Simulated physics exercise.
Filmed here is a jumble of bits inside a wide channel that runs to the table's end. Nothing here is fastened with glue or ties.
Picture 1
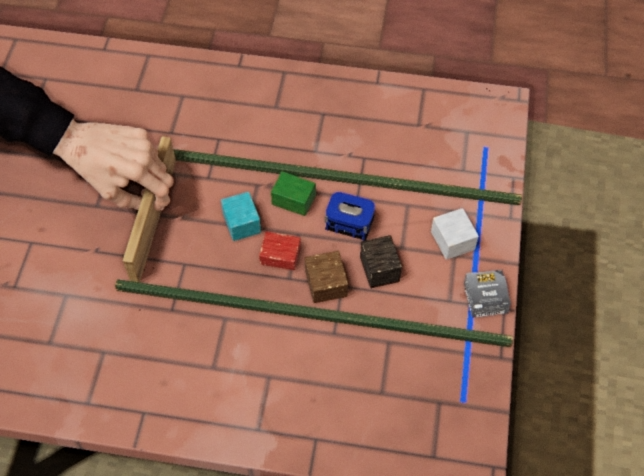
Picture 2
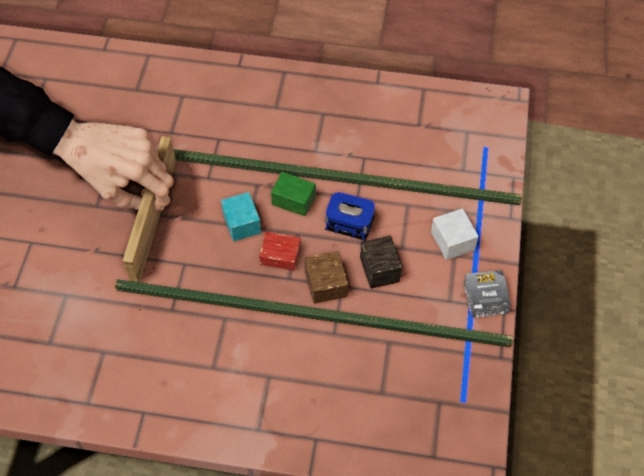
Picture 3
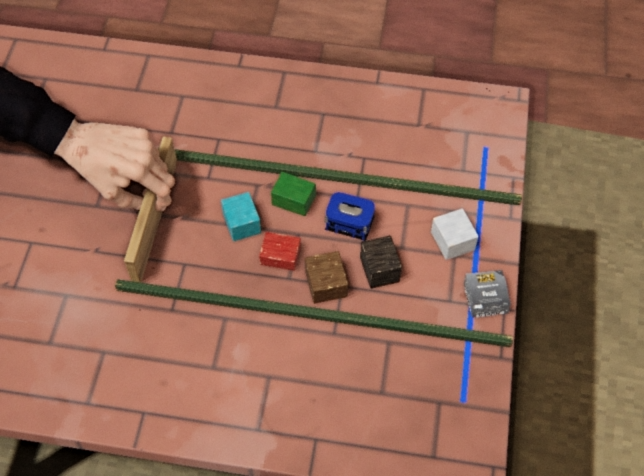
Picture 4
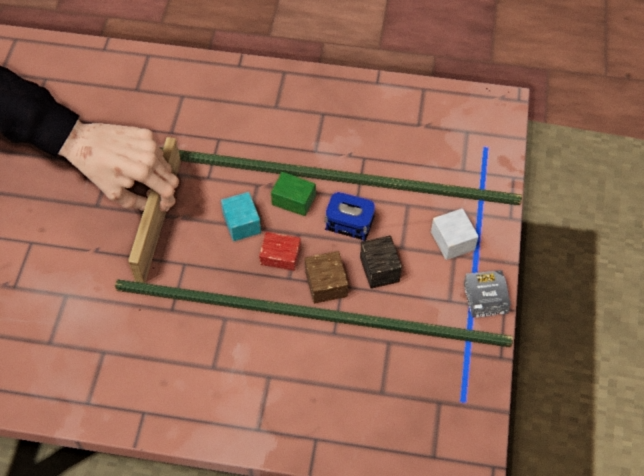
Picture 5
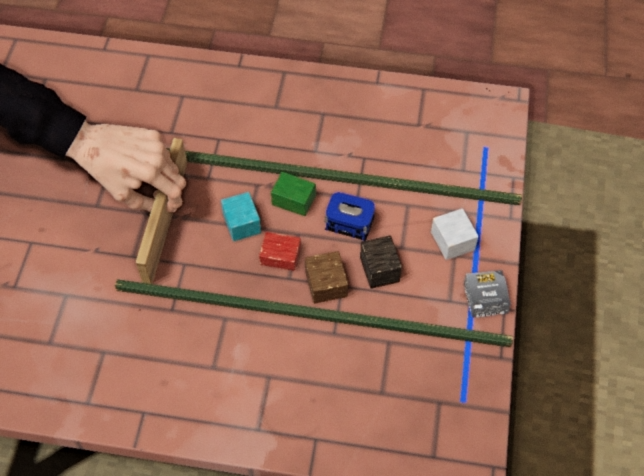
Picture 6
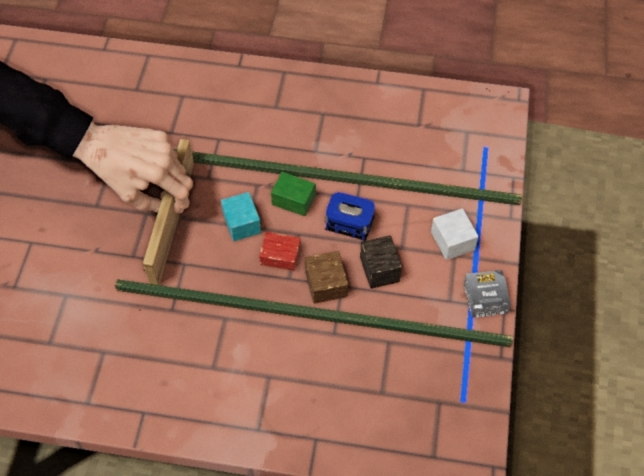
On a brick-patterned table, between two long green strips, a hand at the left holds a wooden board upright behind scattered coloured blocks, with a grey box lying over a blue line at the right. The hand slides the board slowly a short way right, not touching the blocks, which stay still.
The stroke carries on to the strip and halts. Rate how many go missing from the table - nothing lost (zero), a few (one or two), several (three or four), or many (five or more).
Several, three or four.
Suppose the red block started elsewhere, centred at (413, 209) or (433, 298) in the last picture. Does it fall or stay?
Well, the red block fails to stay the first time and fails to stay the second time.
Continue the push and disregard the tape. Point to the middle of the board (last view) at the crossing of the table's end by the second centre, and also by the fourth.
First about (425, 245), next about (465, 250).
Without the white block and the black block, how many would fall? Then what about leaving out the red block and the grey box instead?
First 2, second 3.
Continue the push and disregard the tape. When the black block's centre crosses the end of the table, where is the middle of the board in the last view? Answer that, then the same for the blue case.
About (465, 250), and (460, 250) for the other.
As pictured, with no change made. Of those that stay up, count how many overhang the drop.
The overhang total is 0.
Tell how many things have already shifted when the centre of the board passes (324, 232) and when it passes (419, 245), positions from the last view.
6, then 8.
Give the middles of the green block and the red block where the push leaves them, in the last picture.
Final positions: Near (499, 217); near (493, 281).
Early on, none off yet; grey box at rest near (487, 294); white block at rest near (454, 234); black block at rest near (381, 262).
Finally, the number that fall off is three or four; lost, blue case, black block, white block and grey box.
